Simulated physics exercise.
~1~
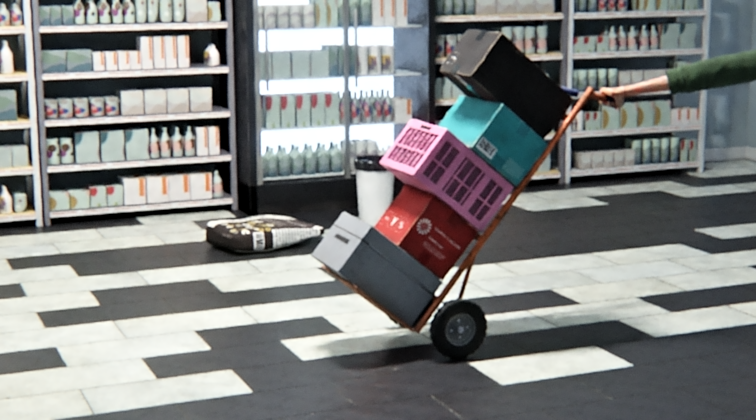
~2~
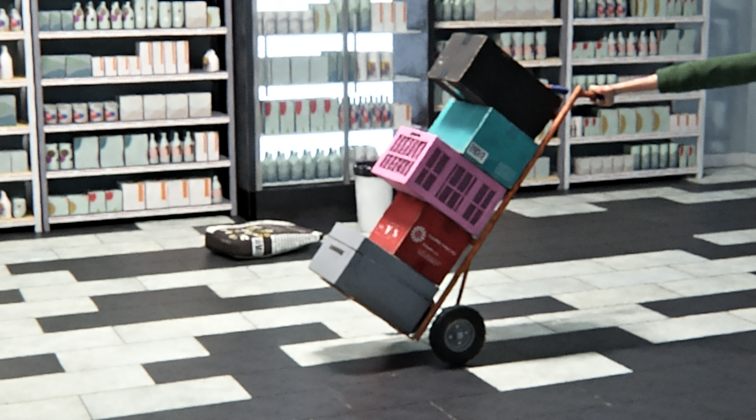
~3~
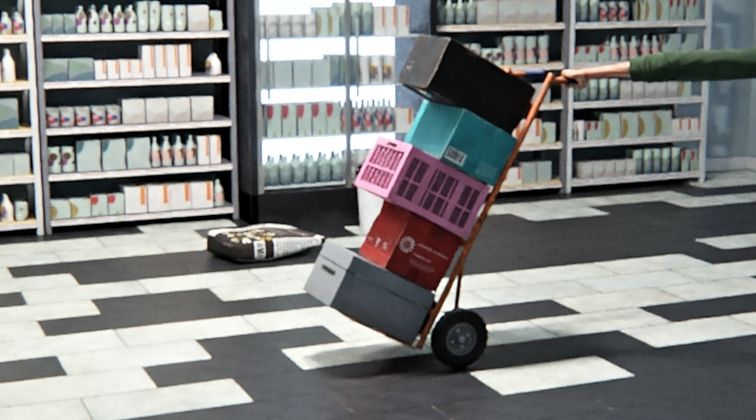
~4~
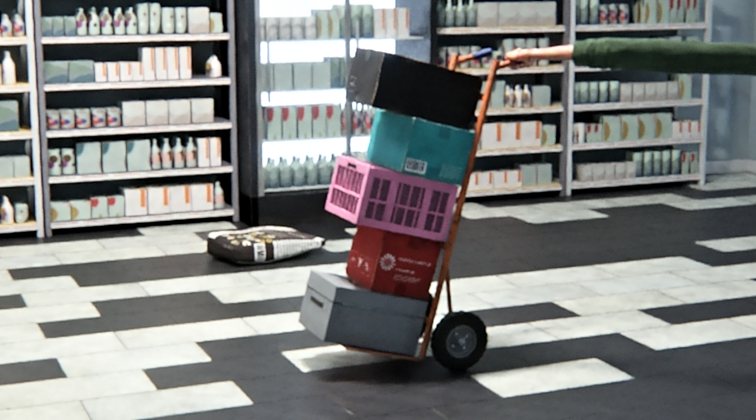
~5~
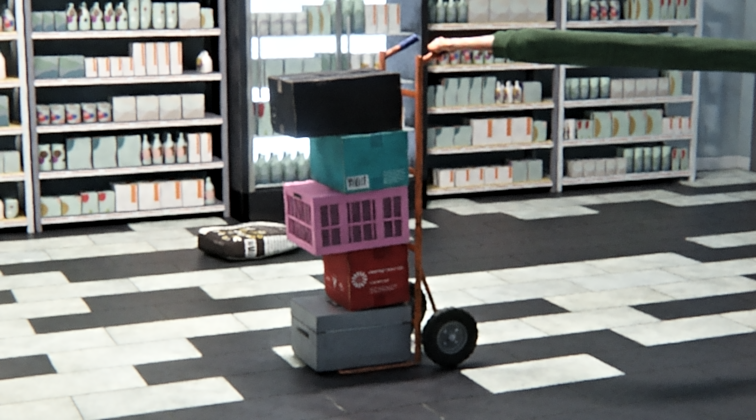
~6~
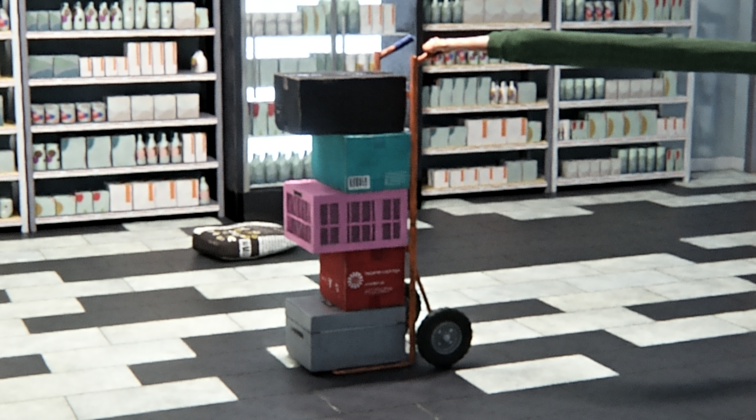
Orange sack truck stacked with five boxes and crates swinging upright in a shop, held by a green-sleeved arm, the stack staying on.
